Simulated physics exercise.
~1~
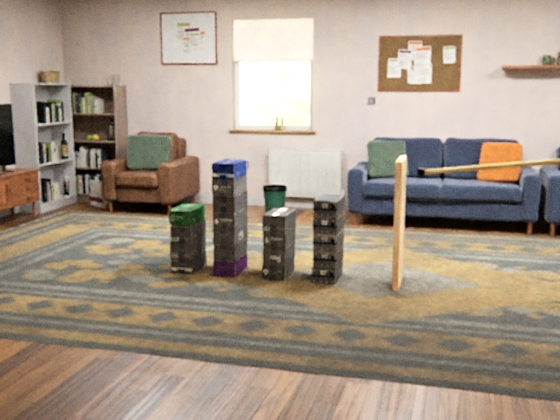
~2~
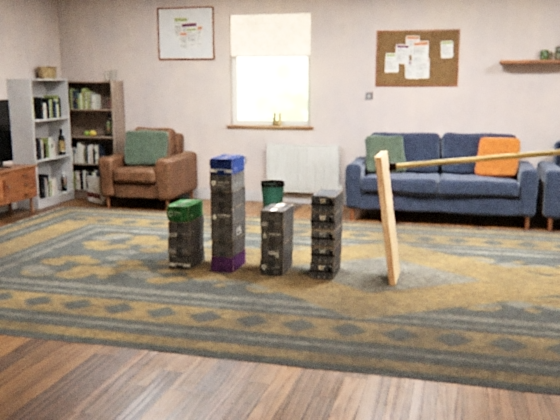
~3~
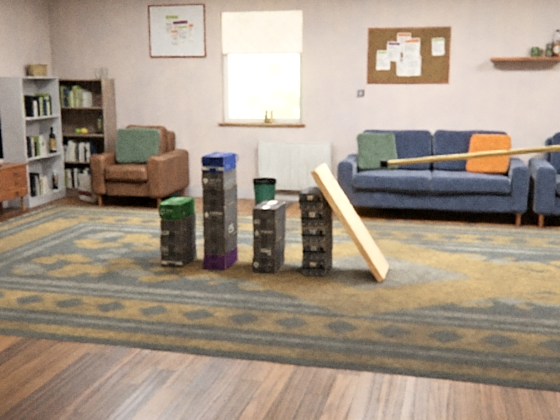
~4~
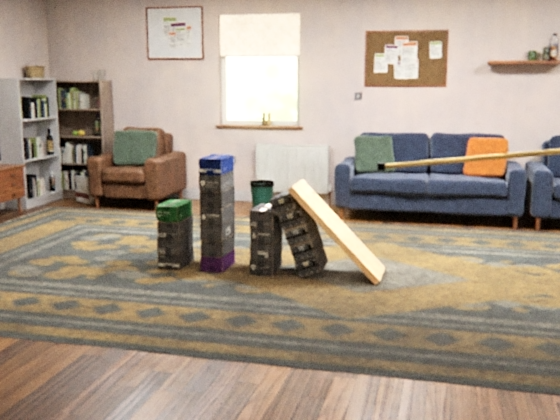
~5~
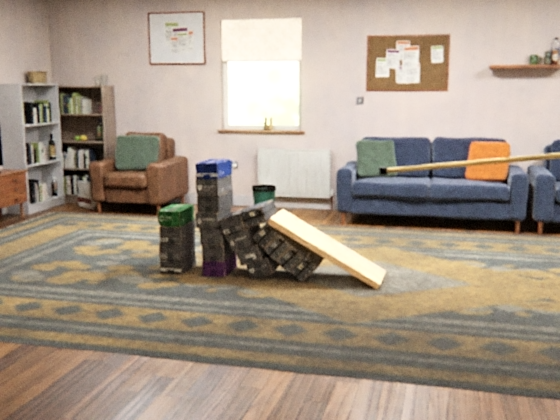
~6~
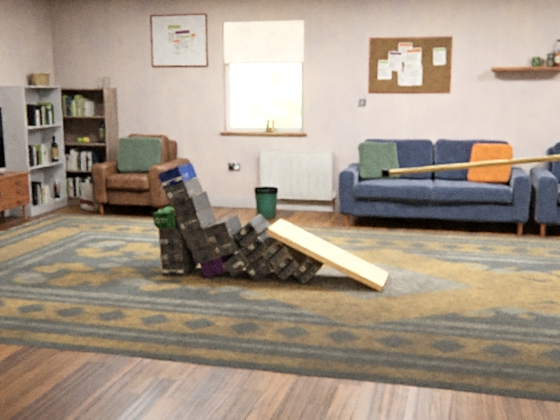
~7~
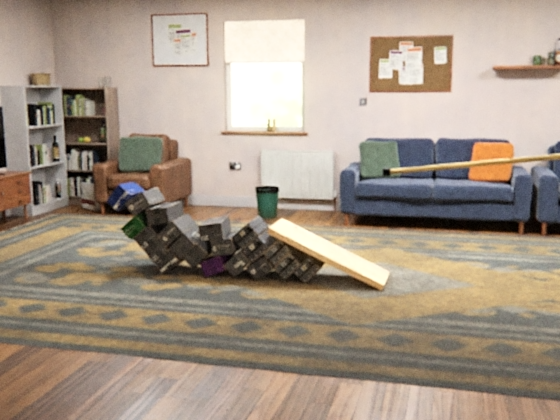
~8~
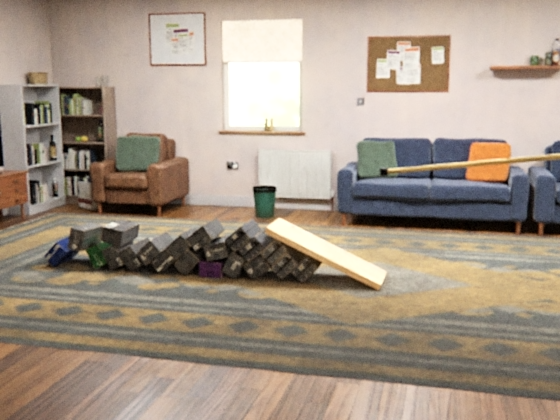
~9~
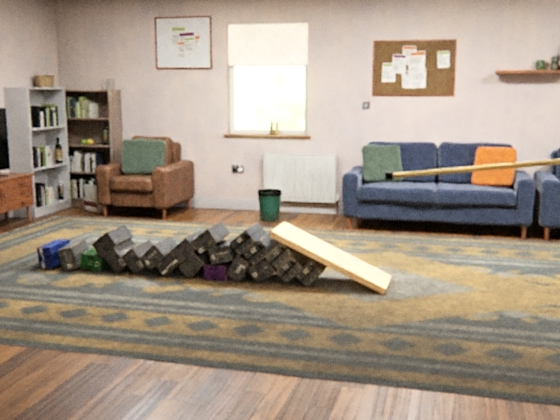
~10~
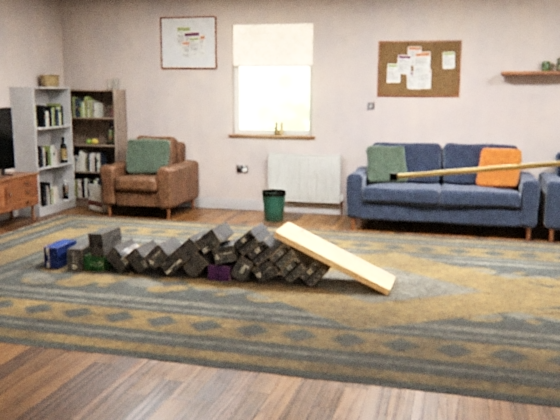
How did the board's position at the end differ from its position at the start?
At the start the board stood upright on the rug, but by the end it was over on its side, sloping against the fallen boxes.
